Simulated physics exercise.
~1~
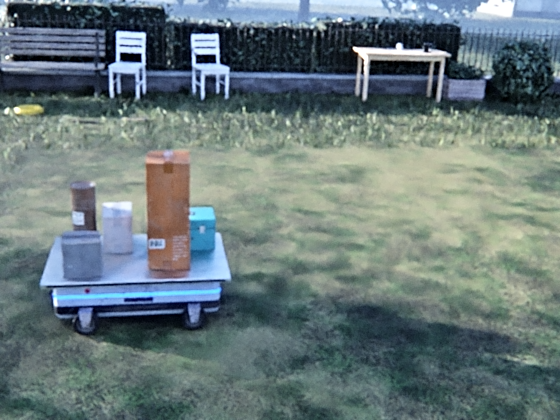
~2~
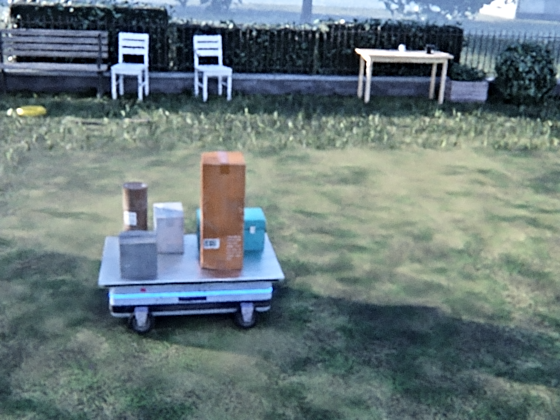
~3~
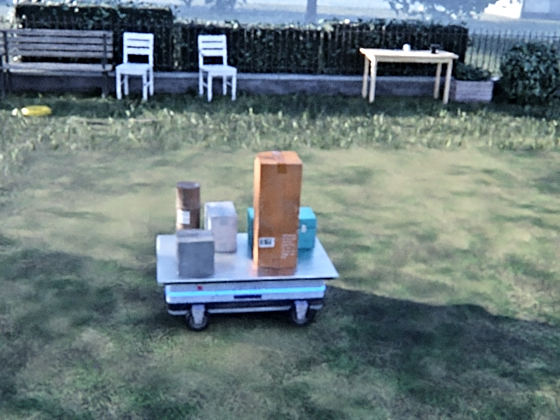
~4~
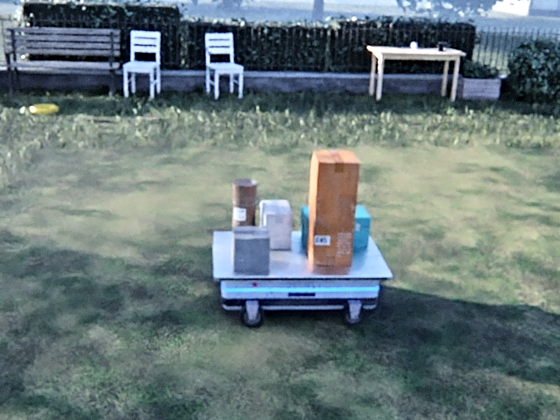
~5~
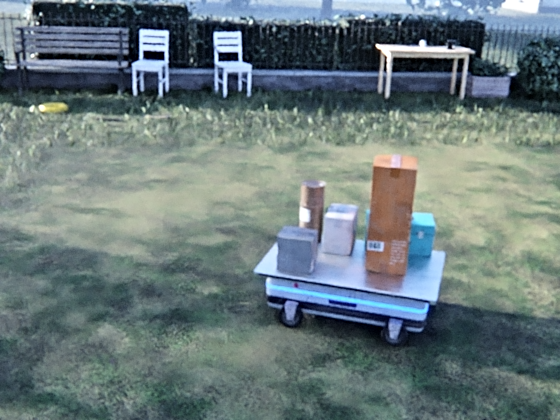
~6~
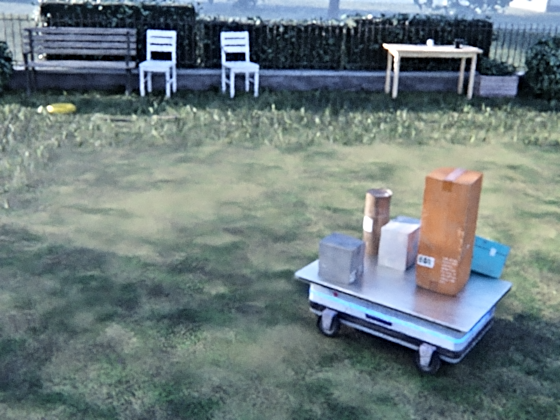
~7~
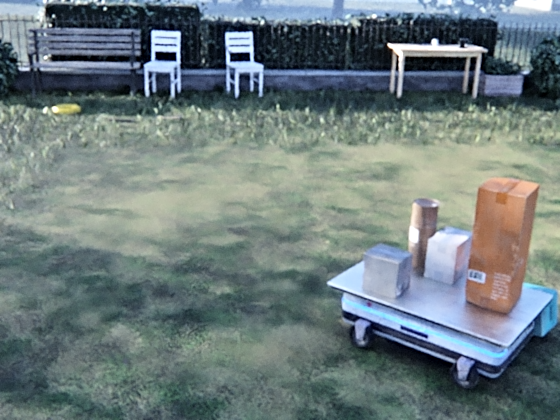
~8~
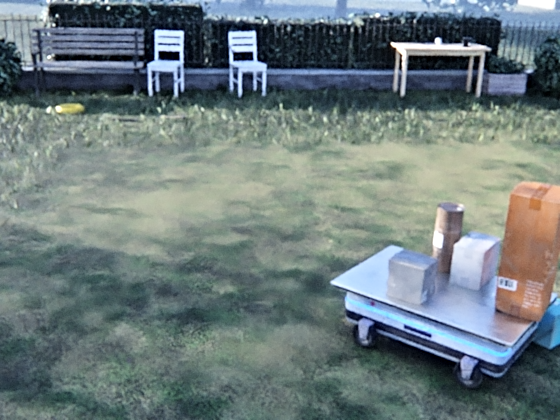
We see a flat robot cart carrying a brown canister, white box, turquoise toolbox, grey box and tall orange box rightward across grass, then turning toward the viewer. The toolbox slides off the deck's far right side, and the cart stops with the other items still upright aboard.
